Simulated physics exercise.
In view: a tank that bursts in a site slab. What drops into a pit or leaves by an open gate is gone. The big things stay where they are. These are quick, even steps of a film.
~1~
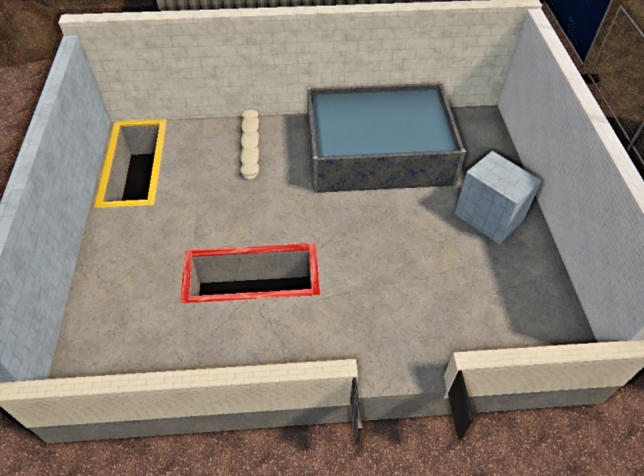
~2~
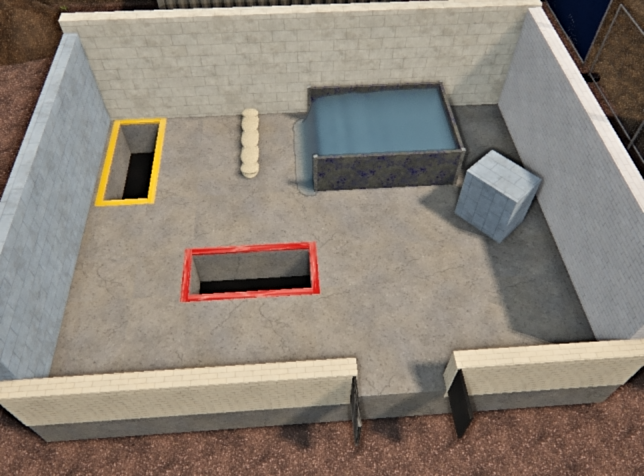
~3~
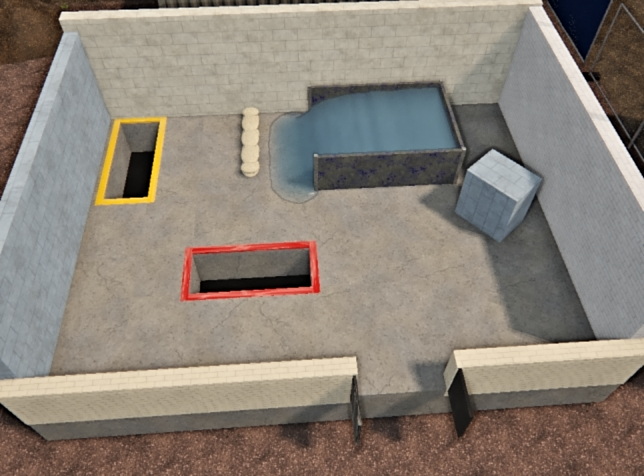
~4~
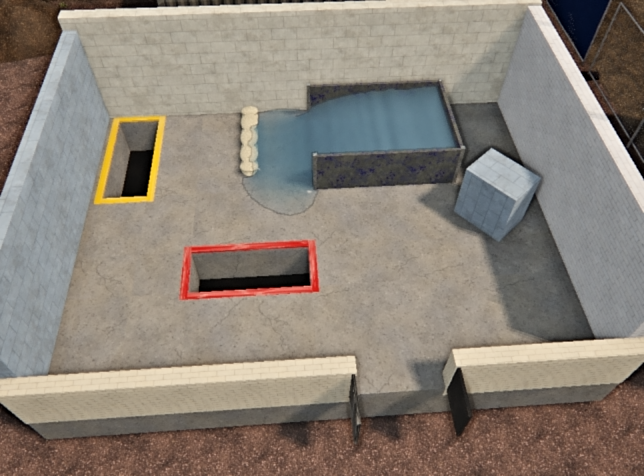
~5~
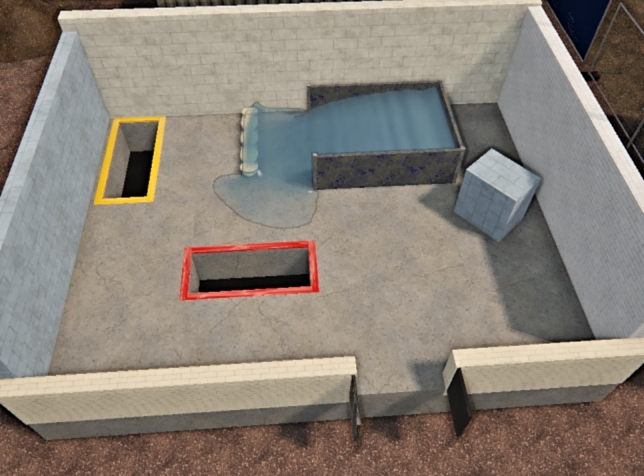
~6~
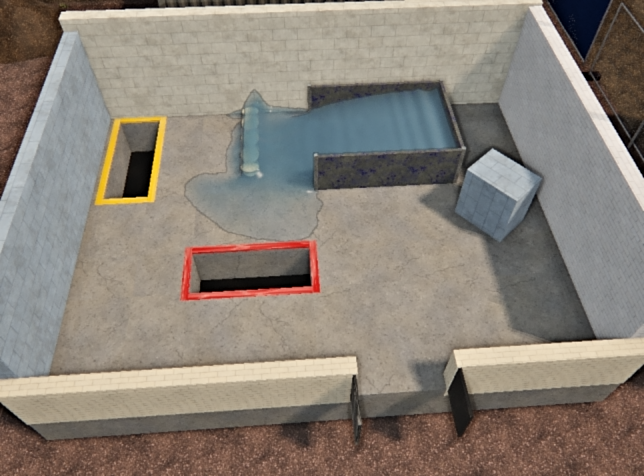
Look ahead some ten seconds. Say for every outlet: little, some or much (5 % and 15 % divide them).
In the end: The gate takes less than 5 %; the yellow pit takes more than 15 %; the red pit takes more than 15 %.
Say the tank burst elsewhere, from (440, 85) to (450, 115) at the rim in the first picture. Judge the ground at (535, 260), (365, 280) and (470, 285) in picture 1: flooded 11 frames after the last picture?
As listed: Under water, clear, not flooded.
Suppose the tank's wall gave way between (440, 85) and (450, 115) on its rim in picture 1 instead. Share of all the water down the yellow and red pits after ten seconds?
Roughly, in per cent: Yellow 2, red 15.
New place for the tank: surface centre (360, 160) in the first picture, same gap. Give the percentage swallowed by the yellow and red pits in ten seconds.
Roughly, in per cent: Yellow 35, red 20.
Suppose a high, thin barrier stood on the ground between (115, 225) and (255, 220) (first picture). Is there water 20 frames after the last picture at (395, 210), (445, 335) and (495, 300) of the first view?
One after the other: Clear, clear, clear.
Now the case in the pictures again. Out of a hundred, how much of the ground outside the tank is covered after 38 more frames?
I make it 60 per cent.
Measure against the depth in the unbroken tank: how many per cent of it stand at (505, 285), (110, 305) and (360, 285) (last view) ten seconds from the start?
About 6, 4 and 2 per cent.
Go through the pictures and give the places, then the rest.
In the first frame, still water in the water tank at (382, 122).
In the second frame, the front is at (314, 194), out from the gap at (314, 145).
In the third frame, the front is at (294, 199), out from the gap at (314, 145).
In the fourth frame, the front is at (267, 204), out from the gap at (313, 144).
In the fifth frame, water pours out at (313, 145) and has run to (220, 192).
In the sixth frame, water pours out at (314, 146) and has run to (191, 194).
A moment on, water covers 30 % of the floor; the gate 0 %, the yellow pit 1 %, the red pit 1 %.
Next, water covers 35 % of the floor; the gate 0 %, the yellow pit 9 %, the red pit 3 %.
Then, water covers 45 % of the floor; the gate 0 %, the yellow pit 21 %, the red pit 10 %.
Later, water covers 60 % of the floor; the gate 0 %, the yellow pit 27 %, the red pit 19 %.
In the end, water covers 80 % of the floor; the gate 0 %, the yellow pit 29 %, the red pit 26 %.
